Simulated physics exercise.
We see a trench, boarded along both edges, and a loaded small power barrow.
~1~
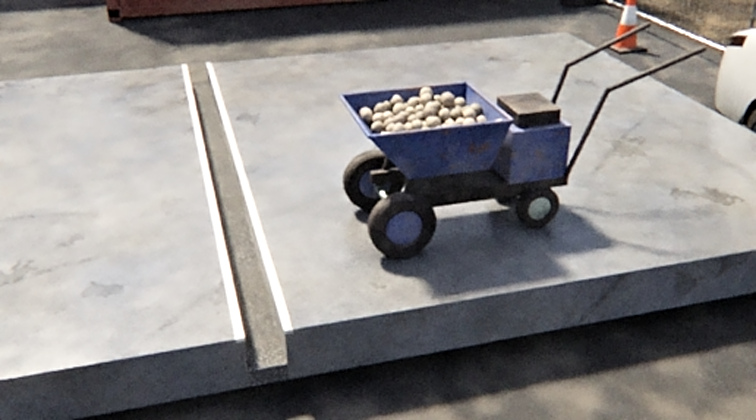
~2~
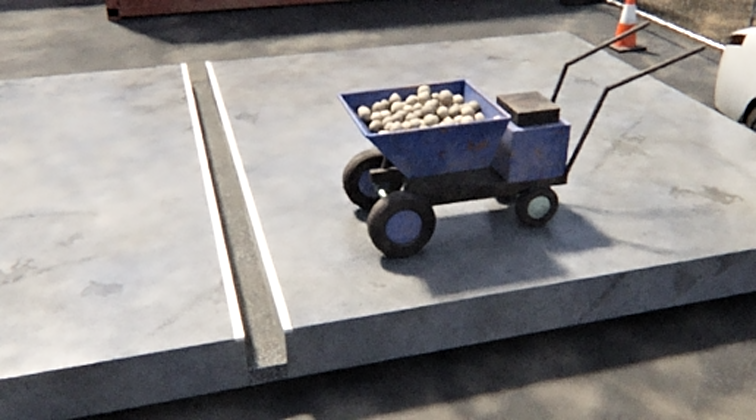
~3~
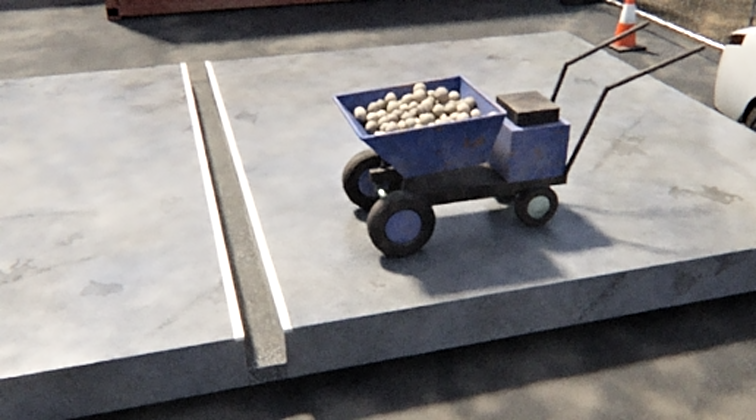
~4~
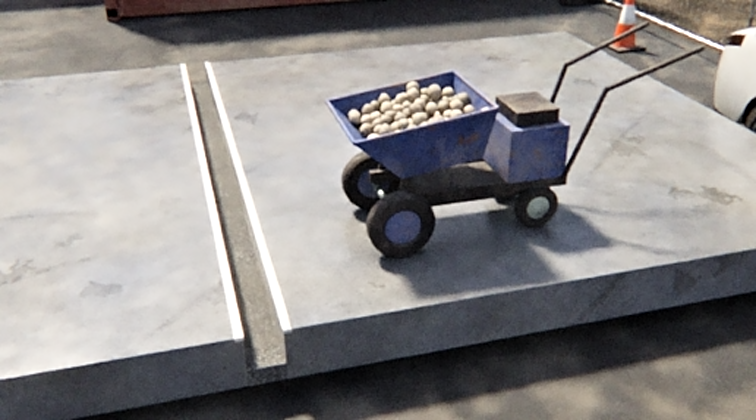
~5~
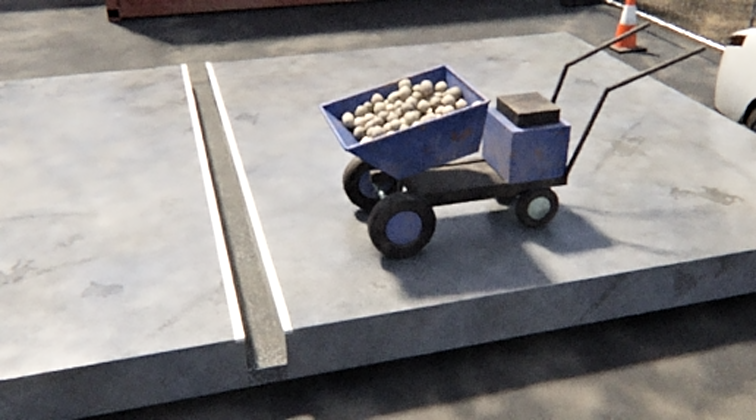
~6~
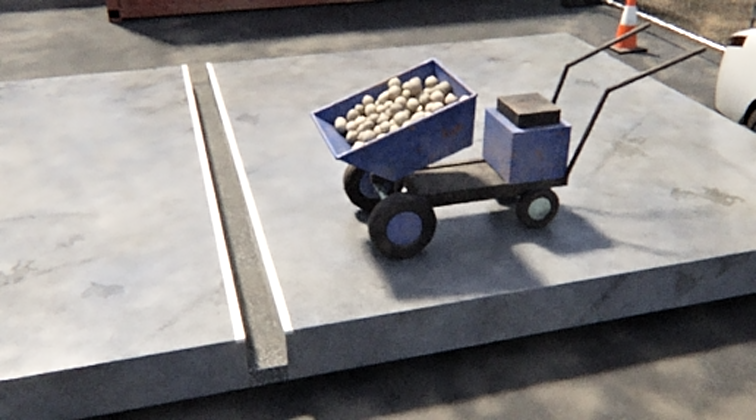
Blue power barrow loaded with pale river pebbles standing beside a narrow trench, its skip tilting gradually forward to the left.
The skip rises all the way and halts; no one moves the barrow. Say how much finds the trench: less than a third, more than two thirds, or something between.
Seems like the amount in the trench is in the middle range, from a third up to two thirds.
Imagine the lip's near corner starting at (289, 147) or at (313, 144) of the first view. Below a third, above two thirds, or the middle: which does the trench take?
For the first position, under a third; for the second, below one third.
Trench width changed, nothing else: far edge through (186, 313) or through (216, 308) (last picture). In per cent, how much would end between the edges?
70 and 70 percent.
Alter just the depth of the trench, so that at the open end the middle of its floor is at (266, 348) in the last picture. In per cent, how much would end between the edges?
Estimated share: Approx. 40 per cent.
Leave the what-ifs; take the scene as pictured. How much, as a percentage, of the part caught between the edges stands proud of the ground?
20 per cent, near enough.
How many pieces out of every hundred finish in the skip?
Roughly 20 percent.
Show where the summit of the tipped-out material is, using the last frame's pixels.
Roughly at (262, 238).
Shortly afterwards, skip tipped steeply; the whole lot in the skip.
Next, skip tipped right over; near two thirds in the skip; a little short of the trench; a little in or heaped over the trench; only a few falling.
Some moments later, skip tipped right over; near a quarter in the skip; near a quarter short of the trench; near half in or heaped over the trench; a little beyond it.
In the end, skip tipped right over; near a quarter in the skip; near a quarter short of the trench; near half in or heaped over the trench; a little beyond it.
